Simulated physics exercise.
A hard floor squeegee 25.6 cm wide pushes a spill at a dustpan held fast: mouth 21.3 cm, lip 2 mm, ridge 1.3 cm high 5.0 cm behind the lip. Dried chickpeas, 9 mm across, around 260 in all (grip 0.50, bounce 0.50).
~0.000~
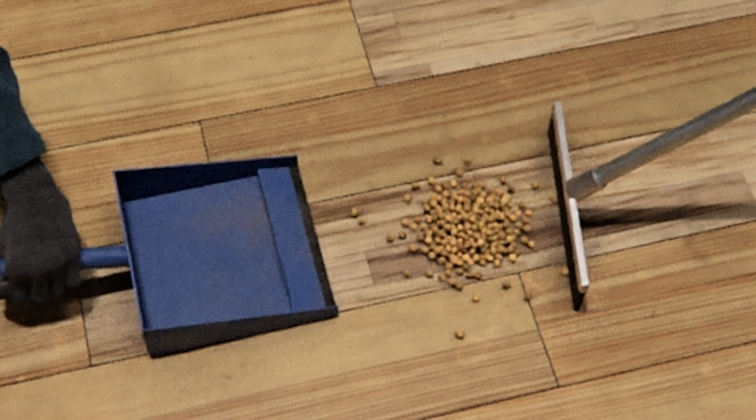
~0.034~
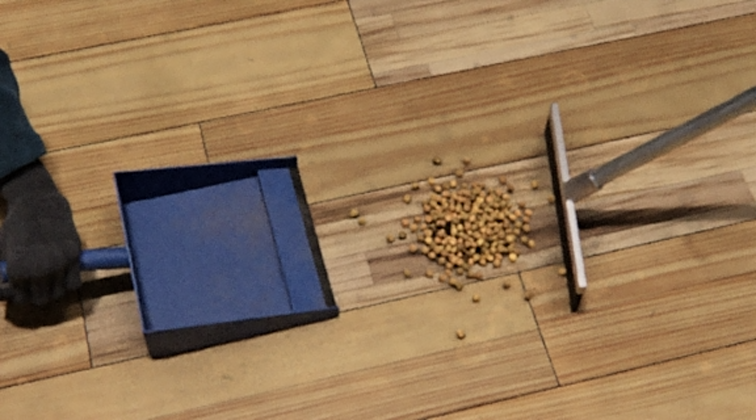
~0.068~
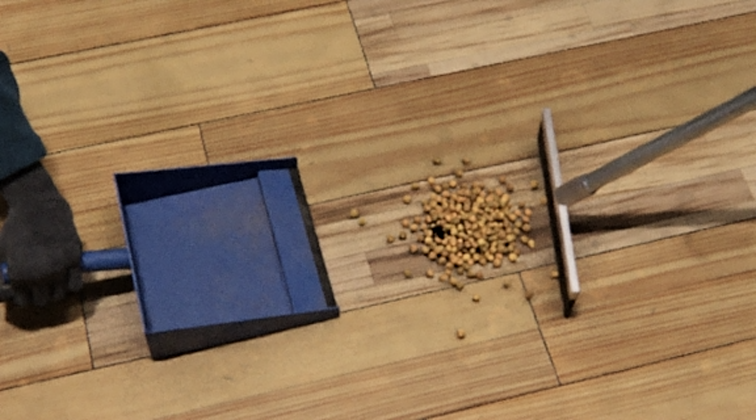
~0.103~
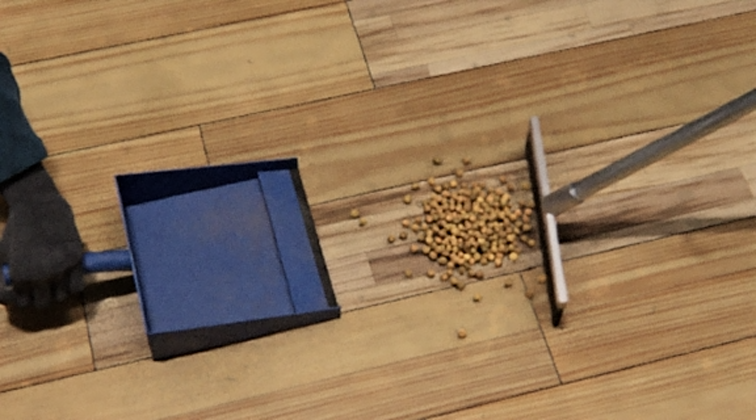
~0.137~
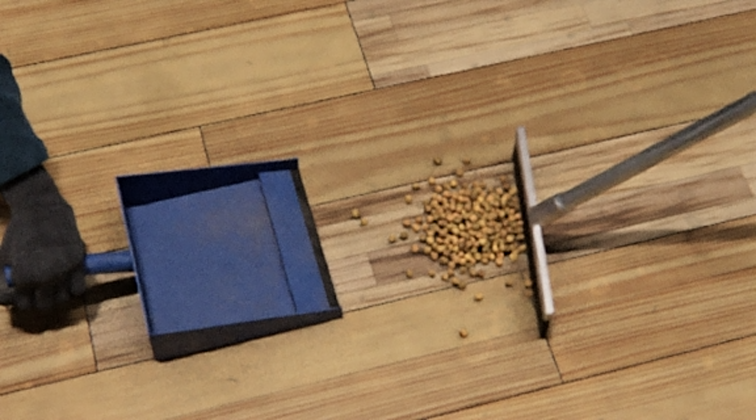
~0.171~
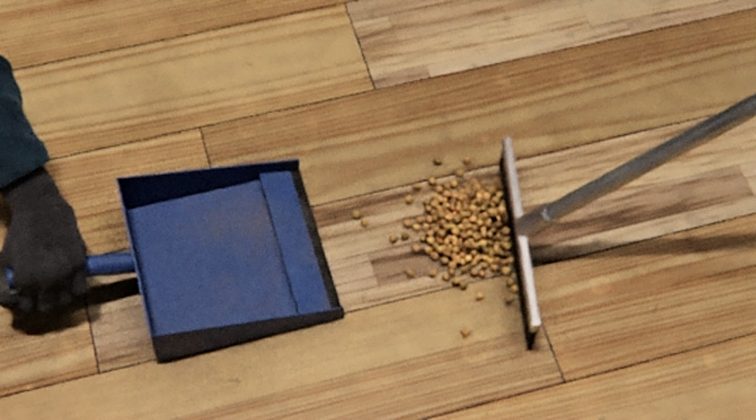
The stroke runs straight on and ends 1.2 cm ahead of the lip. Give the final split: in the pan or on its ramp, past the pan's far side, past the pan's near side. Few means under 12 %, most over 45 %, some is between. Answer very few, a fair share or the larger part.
In the pan or on its ramp: Very few; past the pan's far side: Very few; past the pan's near side: A fair share.
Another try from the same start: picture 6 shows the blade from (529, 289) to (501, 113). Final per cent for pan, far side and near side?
Pan 30, far 5, near 5.
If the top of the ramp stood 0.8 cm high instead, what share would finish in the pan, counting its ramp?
It would be near 5 per cent.
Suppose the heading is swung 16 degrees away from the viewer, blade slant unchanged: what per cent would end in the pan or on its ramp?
Then about 20 per cent.
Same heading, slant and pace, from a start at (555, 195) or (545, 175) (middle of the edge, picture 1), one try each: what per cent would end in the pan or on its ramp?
Some 5 and 10 per cent.
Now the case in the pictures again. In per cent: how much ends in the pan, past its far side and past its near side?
Pan 5; far side 0; near side 25.
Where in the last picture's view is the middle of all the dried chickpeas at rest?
Around (351, 267).
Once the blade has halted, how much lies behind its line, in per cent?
About 25 per cent.
After 0.32 s, middle of the blade 13 cm from the lip; 0 % over the lip, far side 0 %, near side 10 %.
After 0.43 s, middle of the blade 6 cm from the lip; 0 % over the lip, far side 0 %, near side 20 %.
Then, at 0.66 s, middle of the blade 4 cm from the lip; 5 % over the lip, far side 0 %, near side 25 %.
By 1.0 s all is still; pan 5 %, far side 0 %, near side 25 %, in front of the lip or behind the blade 70 %.
